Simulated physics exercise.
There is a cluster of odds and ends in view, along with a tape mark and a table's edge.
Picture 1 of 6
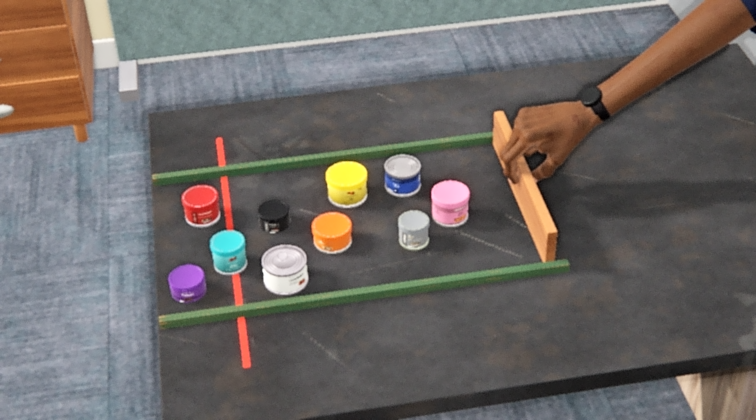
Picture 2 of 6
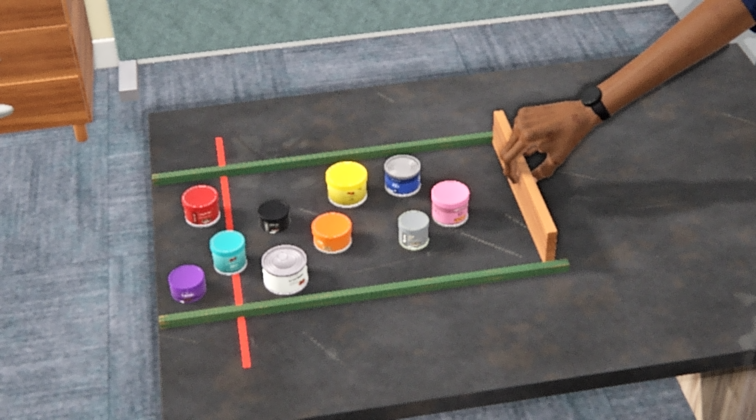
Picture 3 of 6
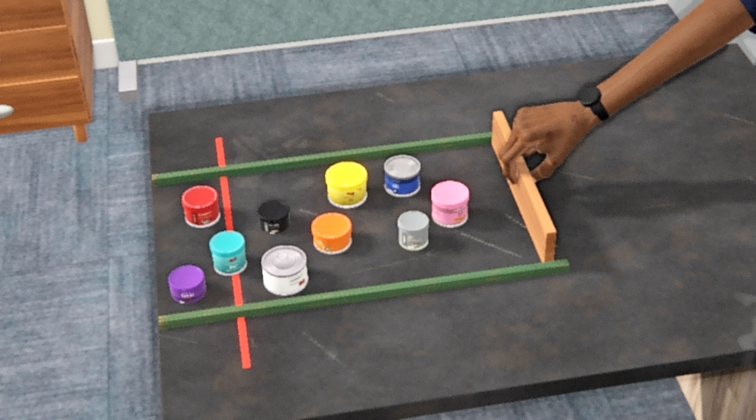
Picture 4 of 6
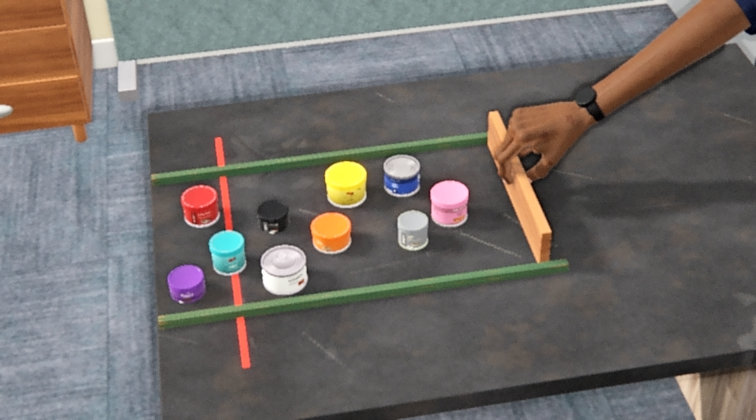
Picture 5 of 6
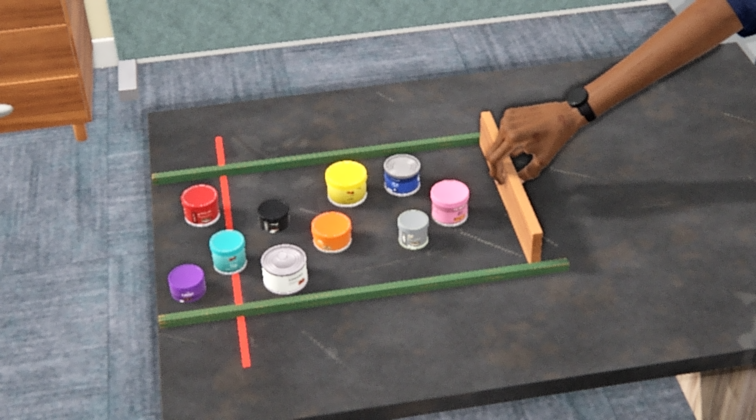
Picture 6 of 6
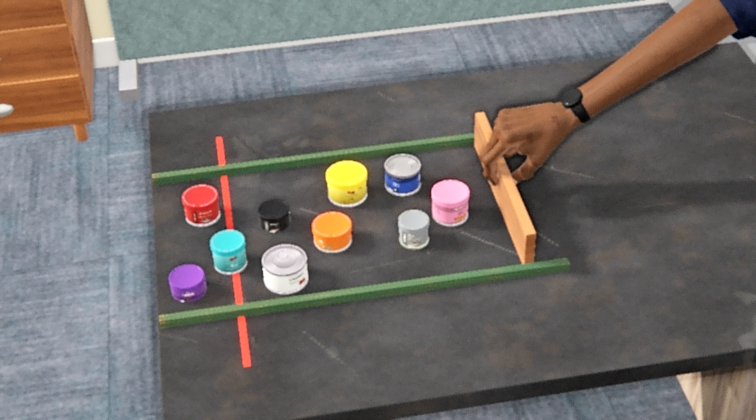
A hand sliding a wooden board slightly left between green rails on a dark table, the scattered colourful tubs staying still.
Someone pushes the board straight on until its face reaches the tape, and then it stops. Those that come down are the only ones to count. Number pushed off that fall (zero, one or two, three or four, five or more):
Most likely one of them, or two, will slide off.
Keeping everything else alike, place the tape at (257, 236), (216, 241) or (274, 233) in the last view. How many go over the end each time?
It would be 0, 2 and 0.
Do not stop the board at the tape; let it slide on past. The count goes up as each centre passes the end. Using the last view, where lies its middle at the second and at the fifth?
At (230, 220) for the second, at (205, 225) for the fifth.
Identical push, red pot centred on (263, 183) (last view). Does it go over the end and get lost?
From that start the object is safe.
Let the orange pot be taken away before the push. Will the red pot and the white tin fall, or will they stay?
So the red pot goes off the edge and the white tin is still there.
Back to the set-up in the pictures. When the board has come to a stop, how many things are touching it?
So the total is 4.
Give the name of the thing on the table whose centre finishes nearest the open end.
The turquoise tin.
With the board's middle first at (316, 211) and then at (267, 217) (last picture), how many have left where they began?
It comes to 6 for the first spot, 10 for the other.
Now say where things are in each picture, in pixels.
In the first picture, purple tub (188, 284); red pot (202, 207); turquoise tin (229, 253); board (523, 184); tape (231, 240).
In the second picture, red pot (201, 206); yellow pot (347, 185).
In the third picture, turquoise tin (229, 254); pink tin (450, 205).
In the fourth picture, purple tub (187, 284); board (517, 185).
In the fifth picture, red pot (201, 206); white tin (285, 270).
In the sixth picture, purple tub (188, 283); red pot (202, 206); turquoise tin (229, 253); board (503, 186); tape (231, 239).
Soon after, none off yet; purple tub at rest near (188, 283); red pot at rest near (202, 206); turquoise tin at rest near (229, 253).
In the end, the number that fall off is one or two; gone, red pot.
